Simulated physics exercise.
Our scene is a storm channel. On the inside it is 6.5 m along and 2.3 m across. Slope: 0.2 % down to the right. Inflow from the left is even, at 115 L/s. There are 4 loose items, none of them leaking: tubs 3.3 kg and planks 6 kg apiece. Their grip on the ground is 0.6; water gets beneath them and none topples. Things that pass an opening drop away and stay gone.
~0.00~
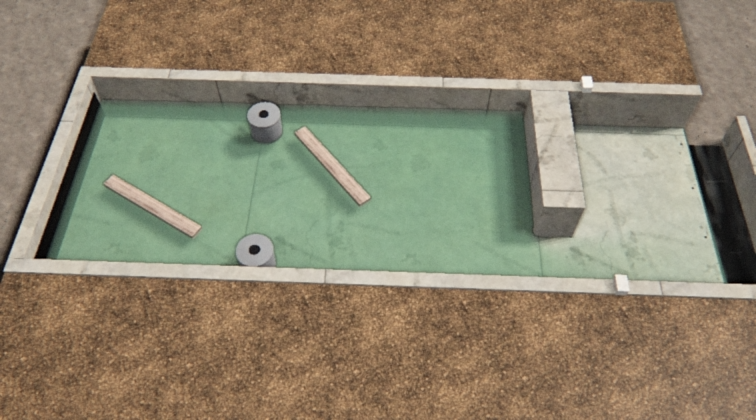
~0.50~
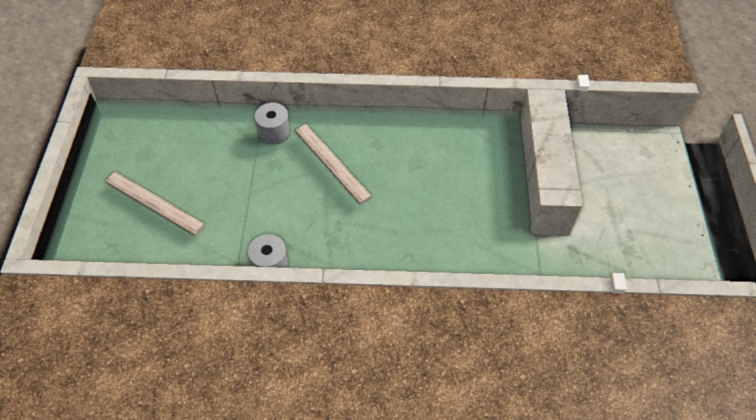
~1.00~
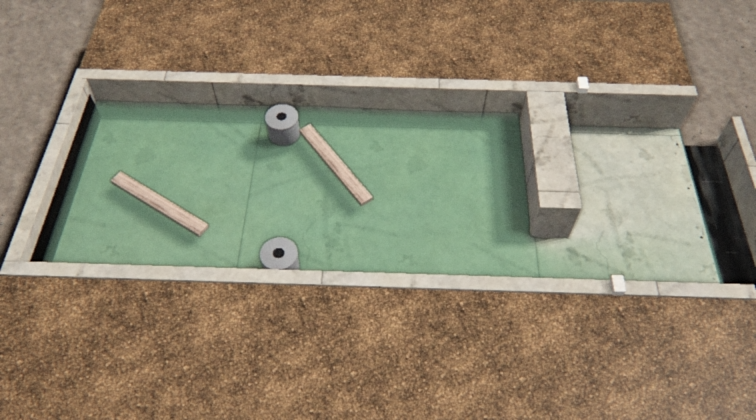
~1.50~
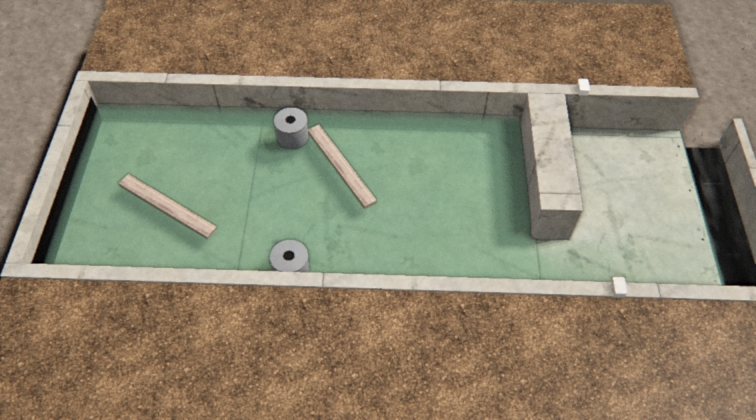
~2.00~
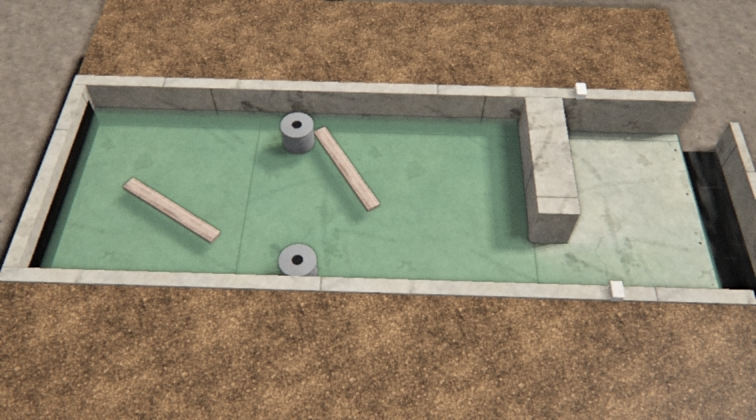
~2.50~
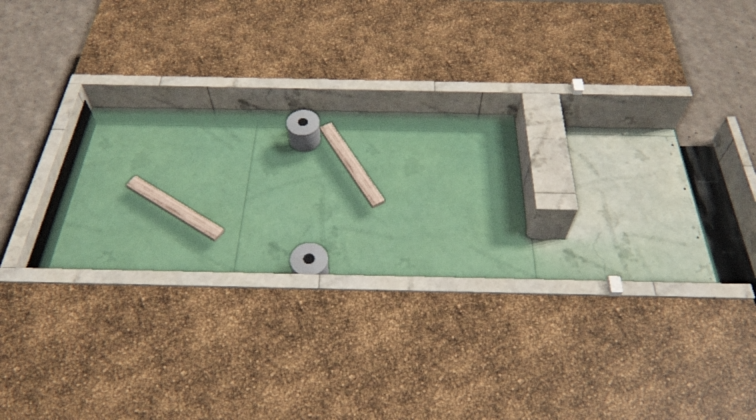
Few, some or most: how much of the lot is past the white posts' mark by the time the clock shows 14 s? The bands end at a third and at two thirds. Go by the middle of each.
Going by centres, it is the middle band.
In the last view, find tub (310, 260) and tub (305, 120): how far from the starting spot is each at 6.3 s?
In turn: 150 cm, 120 cm.
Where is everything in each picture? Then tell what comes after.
The first picture shows a tub at (255, 250) floats; a tub at (264, 115), afloat; 18 cm deep round most things; 0 of 4 have shifted.
The second picture shows a tub at (267, 250), afloat, 14 cm from its start; a tub at (271, 115) floats, 12 cm from its start; 19 cm deep round most things; 3 of 4 have shifted.
The third picture shows a tub at (279, 253), afloat, 26 cm from its start; a tub at (282, 117), afloat, 23 cm from its start; 20 cm deep round most things; 4 of 4 have shifted.
The fourth picture shows a tub at (289, 256) floats, 35 cm from its start; a tub at (291, 120) floats, 32 cm from its start; about 2390 L in view; 4 of 4 have shifted.
The fifth picture shows a tub at (298, 260), afloat, 45 cm from its start; a tub at (297, 125) floats, 41 cm from its start; about 2390 L in view; 4 of 4 have shifted.
The sixth picture shows a tub at (309, 259), afloat, 57 cm from its start; a tub at (303, 122), afloat, 51 cm from its start; about 2390 L in view; 4 of 4 have shifted.
After 3.5 s 0 of 4 are over the mark; 4 afloat.
After 6.3 s 0 of 4 are over the mark; 4 afloat.
After 10.0 s 1 of 4 are over the mark; 3 afloat.
After 14.0 s 2 of 4 are over the mark; 2 afloat.
